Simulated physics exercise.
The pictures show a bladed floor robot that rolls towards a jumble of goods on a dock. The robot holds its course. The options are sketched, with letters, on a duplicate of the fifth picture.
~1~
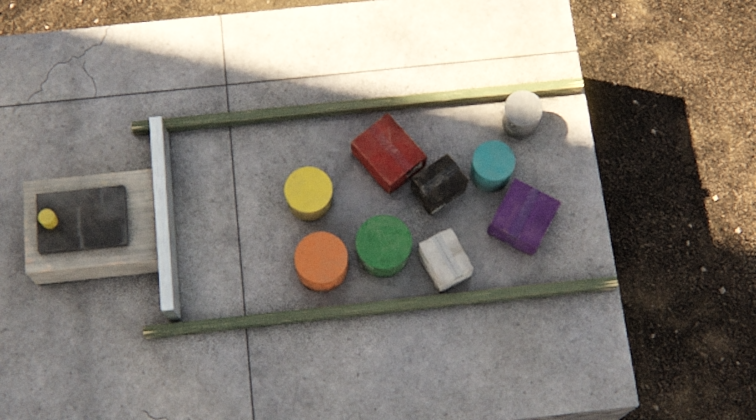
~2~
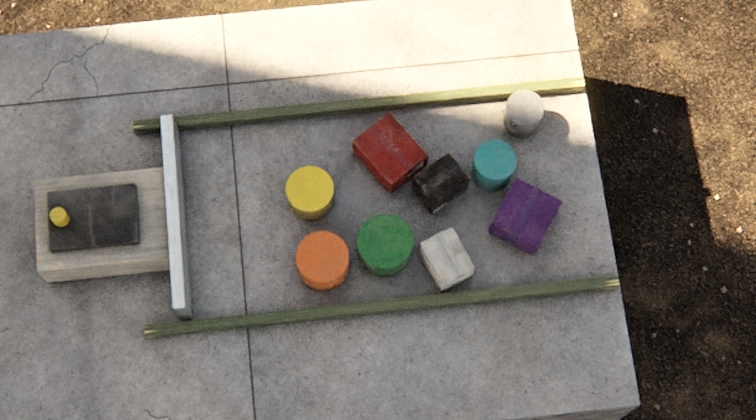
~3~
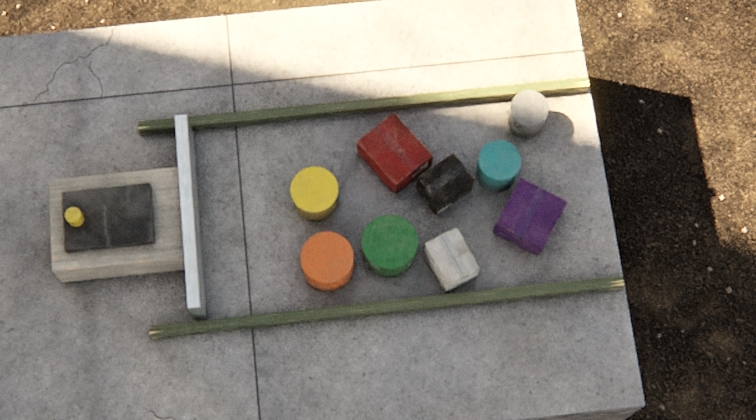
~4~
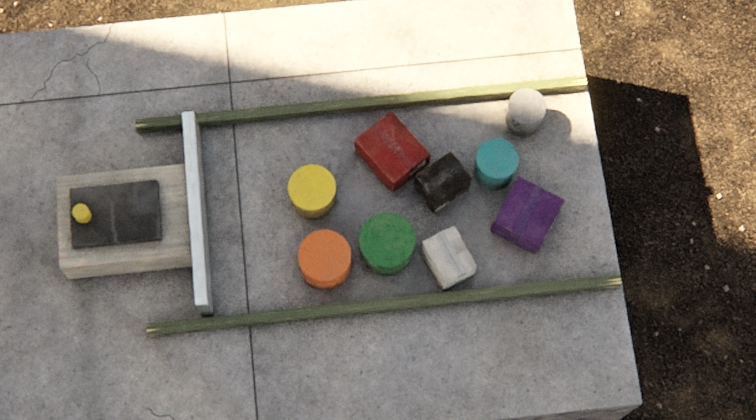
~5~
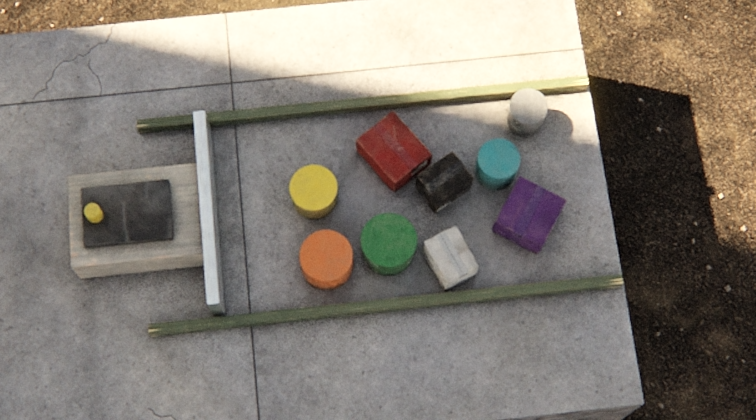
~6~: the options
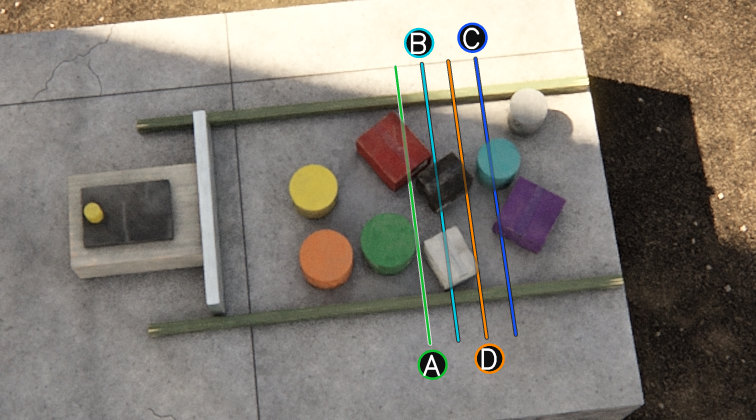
On a sunlit concrete dock, a flat robot with a wide pale blade rolled slowly and steadily right between two greenish rails, edging closer to a jumble of colourful canisters and boxes, which stayed put.
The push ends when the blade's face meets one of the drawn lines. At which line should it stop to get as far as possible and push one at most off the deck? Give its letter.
It can go as far as C.
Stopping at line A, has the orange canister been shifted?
Yes.
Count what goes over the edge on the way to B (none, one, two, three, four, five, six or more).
By then, none.
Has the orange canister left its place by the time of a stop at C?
Yes.
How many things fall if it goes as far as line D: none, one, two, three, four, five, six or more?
The count is none.
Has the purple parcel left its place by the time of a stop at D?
Yes.
On the marked copy, A at (412, 200); B at (440, 198); C at (495, 192); D at (467, 195).
Taking C. A third of the way, robot (238, 202); orange canister (350, 258); green pail (400, 242).
Two thirds of the way, robot (342, 191); purple parcel (551, 209); turquoise canister (518, 155).
When it is over, robot (424, 183); purple parcel over the edge; turquoise canister (582, 131); one fallen.
As for the rest, A is within the limit but short; B is within the limit but short; D is within the limit but short.
